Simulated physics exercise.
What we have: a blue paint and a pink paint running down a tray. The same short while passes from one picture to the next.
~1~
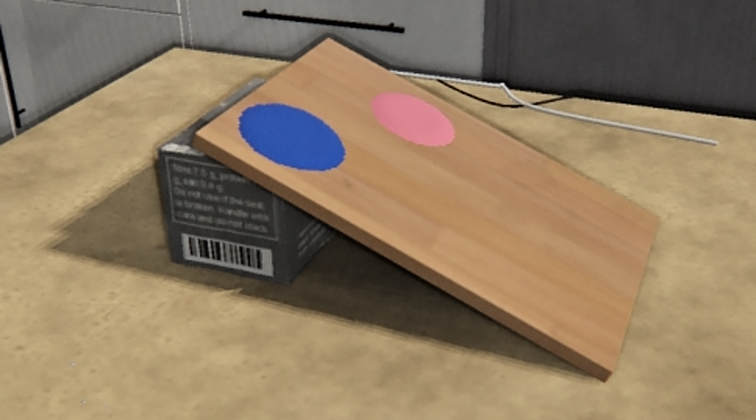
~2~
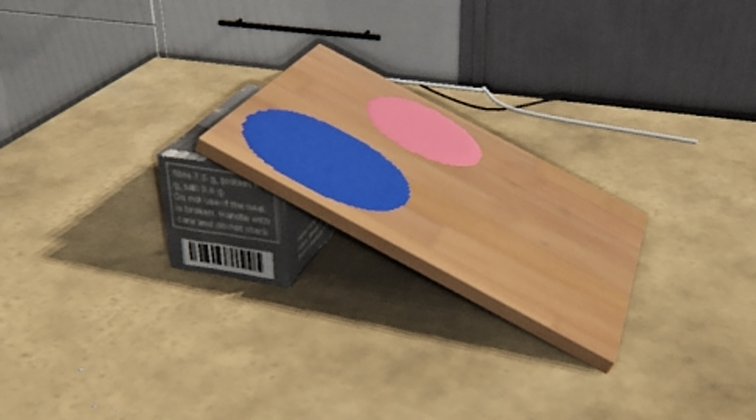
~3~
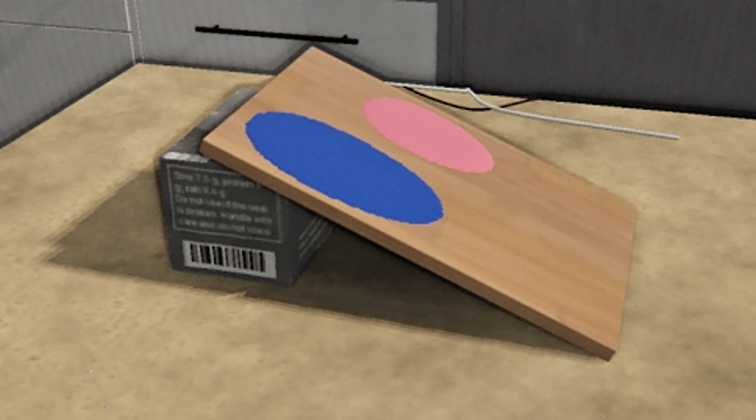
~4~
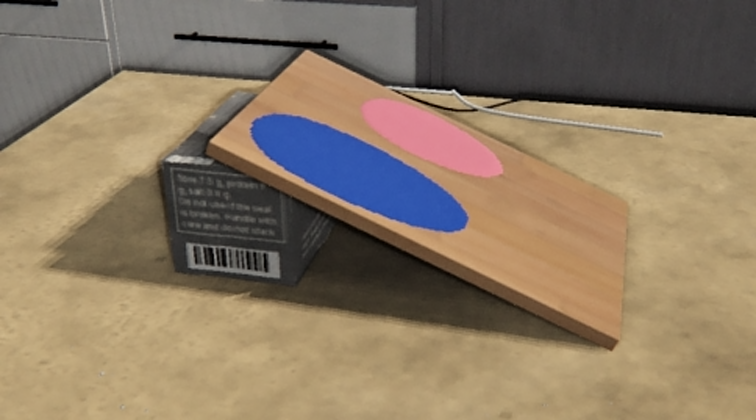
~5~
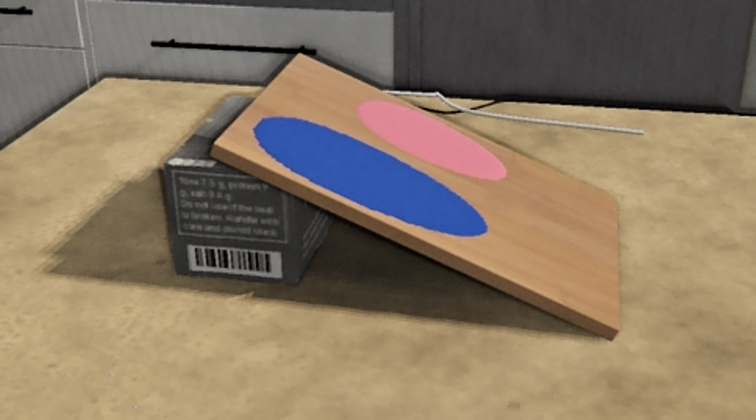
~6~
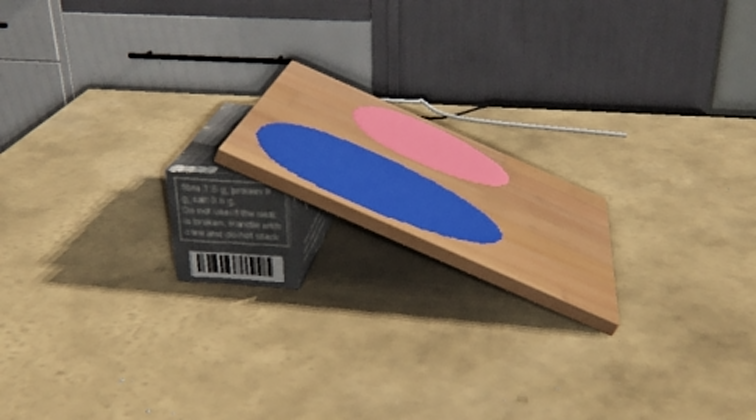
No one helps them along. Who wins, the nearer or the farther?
It is the nearer one.
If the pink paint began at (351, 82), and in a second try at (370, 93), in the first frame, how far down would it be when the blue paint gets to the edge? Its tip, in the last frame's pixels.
At about (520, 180), and at (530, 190).
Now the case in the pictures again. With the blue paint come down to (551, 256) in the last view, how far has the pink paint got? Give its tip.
Near (535, 190).
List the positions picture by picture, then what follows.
In the first picture, tip of the blue paint a quarter of the way down; tip of the pink paint (440, 132) half way down.
In the second picture, tip of the blue paint (397, 193) half way down; tip of the pink paint half way down.
In the third picture, tip of the blue paint half way down; tip of the pink paint (481, 159) half way down.
In the fourth picture, tip of the blue paint (454, 215) half way down; tip of the pink paint three quarters of the way down.
In the fifth picture, tip of the blue paint three quarters of the way down; tip of the pink paint (494, 167) three quarters of the way down.
In the sixth picture, tip of the blue paint (489, 229) three quarters of the way down; tip of the pink paint three quarters of the way down.
Soon after, the blue paint is three quarters of the way down; the pink paint is three quarters of the way down.
Later, the blue paint is close to the edge; the pink paint is three quarters of the way down.
In the end, the blue paint is at the low edge; the pink paint is close to the edge.
